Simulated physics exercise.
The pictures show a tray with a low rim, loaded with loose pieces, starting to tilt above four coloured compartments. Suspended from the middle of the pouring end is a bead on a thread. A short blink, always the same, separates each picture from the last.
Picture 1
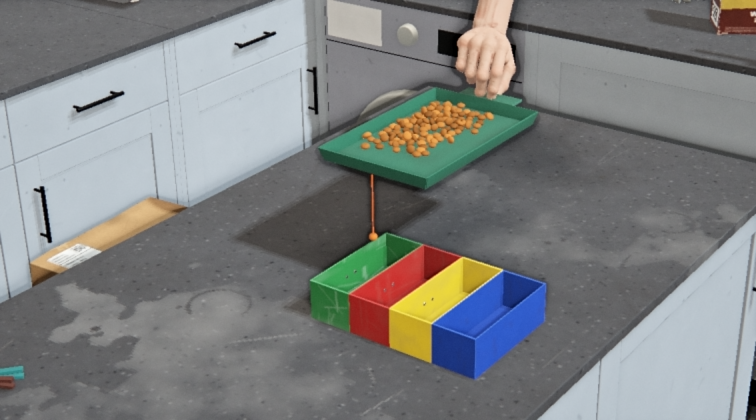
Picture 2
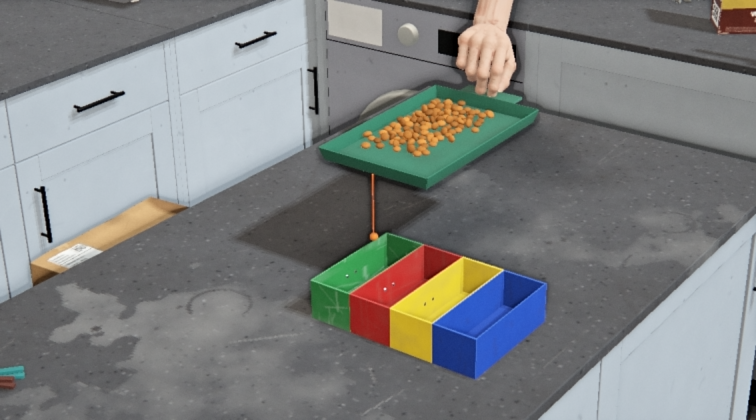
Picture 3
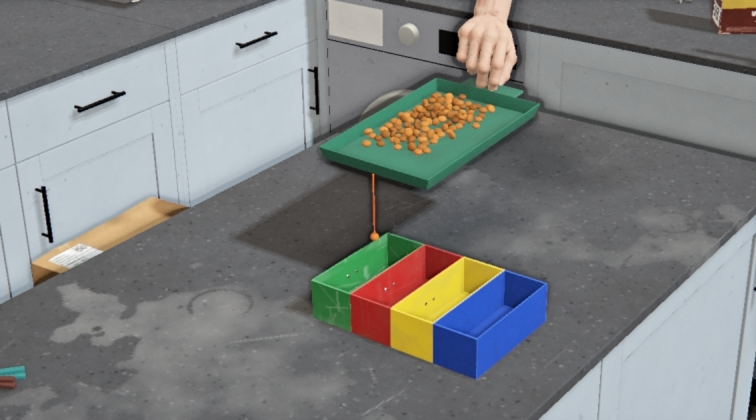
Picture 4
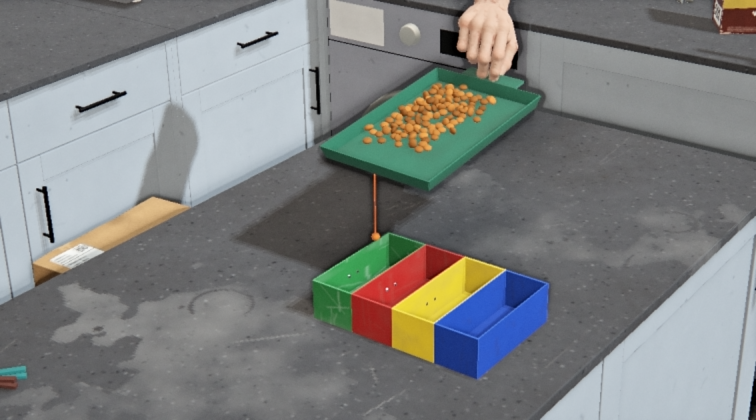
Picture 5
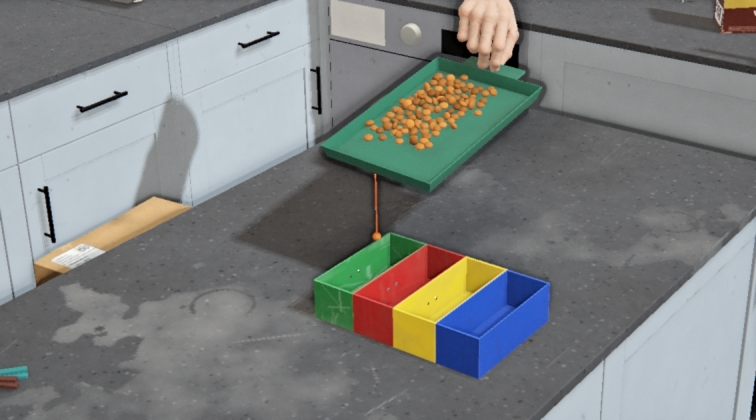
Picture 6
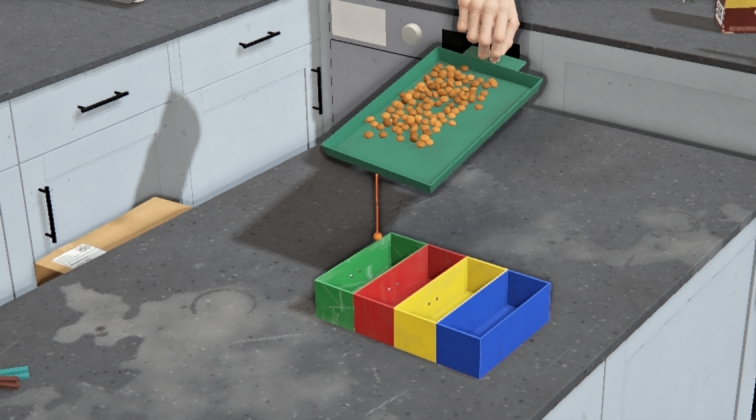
A green tray piled with small orange-brown pieces, gripped by a hand at its far end, tilted slowly as that end rose, while the pieces stayed put above green, red, yellow and blue compartments.
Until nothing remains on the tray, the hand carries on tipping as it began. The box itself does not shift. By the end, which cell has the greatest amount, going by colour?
By colour, red has the most.
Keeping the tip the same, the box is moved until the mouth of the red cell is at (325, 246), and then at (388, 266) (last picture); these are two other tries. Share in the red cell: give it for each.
The first gives 0 %, the second 40 %.
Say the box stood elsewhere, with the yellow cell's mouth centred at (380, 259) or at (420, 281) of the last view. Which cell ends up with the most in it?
Run one gives the cell in blue; run two gives the yellow cell.
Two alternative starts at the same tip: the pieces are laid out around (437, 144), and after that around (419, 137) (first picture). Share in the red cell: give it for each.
From the first start you get 70 in a hundred, from the second 60 in a hundred.
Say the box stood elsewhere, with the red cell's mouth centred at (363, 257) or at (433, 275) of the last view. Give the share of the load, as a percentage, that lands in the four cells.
You'd get near 100 percent first and near 90 percent next.
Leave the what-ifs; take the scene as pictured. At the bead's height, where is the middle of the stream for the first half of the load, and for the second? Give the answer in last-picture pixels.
I'd place the first part at (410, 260) and the rest at (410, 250).
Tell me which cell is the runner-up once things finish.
Ranked number two: Green.
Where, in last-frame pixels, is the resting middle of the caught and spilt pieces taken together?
I'd put the middle somewhere around (408, 304).
Soon after the last picture, tray tipped steeply; most on the tray; about a quarter falling or outside the box.
A little later, tray tipped right over; about half on the tray; about a third in the red cell; a small part in the green cell; a small part in the yellow cell; a stray few in the blue cell; a small part falling or outside the box.
Later still, tray tipped past a quarter turn; about two thirds in the red cell; about a quarter in the green cell; a small part in the yellow cell; a stray few in the blue cell; a stray few falling or outside the box.
At rest, tray tipped past a quarter turn; about two thirds in the red cell; about a quarter in the green cell; a small part in the yellow cell; a stray few in the blue cell; a stray few outside the box.
